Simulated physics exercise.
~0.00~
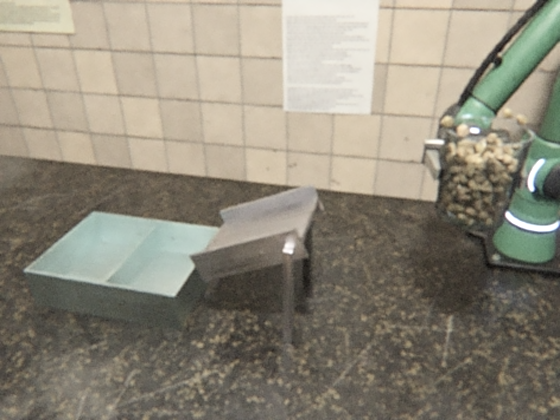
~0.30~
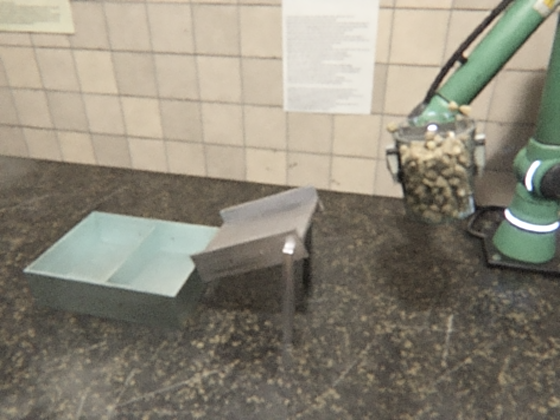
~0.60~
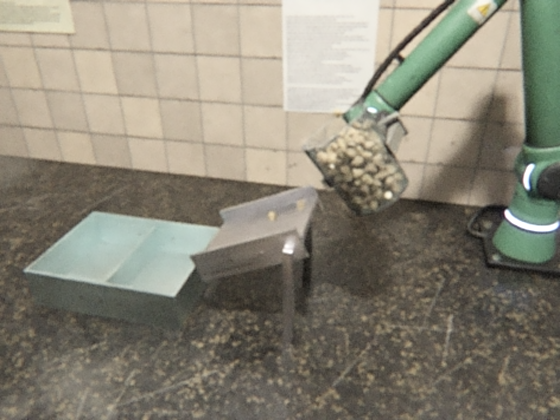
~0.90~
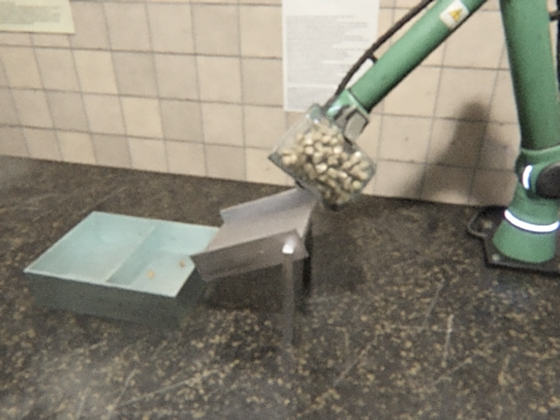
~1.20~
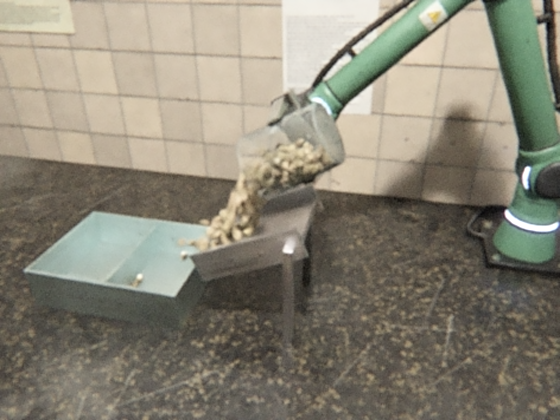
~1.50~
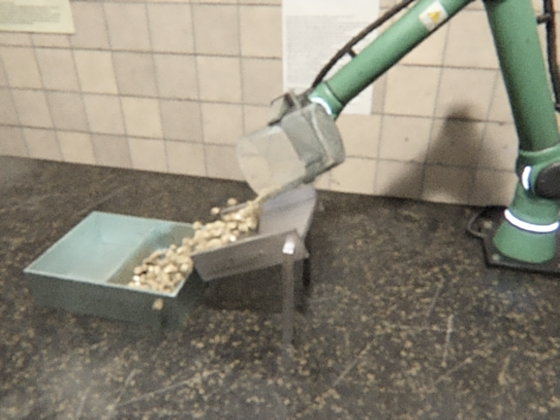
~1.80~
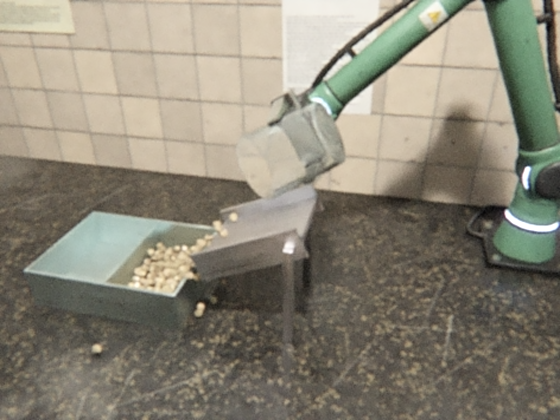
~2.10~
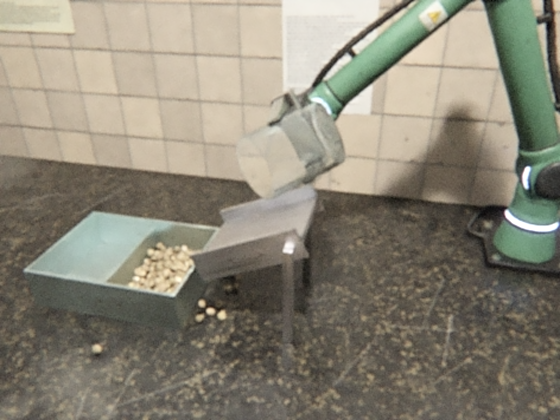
A green robot arm at the right, seen from a fixed view slightly above a dark speckled table by a tiled wall, holds a clear beaker full of small pale pebbles. A grey sloping chute on legs stands mid-table, leading to a pale green two-part box at the left. The arm carries the beaker left, leaning it as it nears the chute. It then tips the beaker over, and the pebbles pour down the chute. Most settle in the box's right part, while a few lie on the table and the emptied beaker stays upturned above the chute.
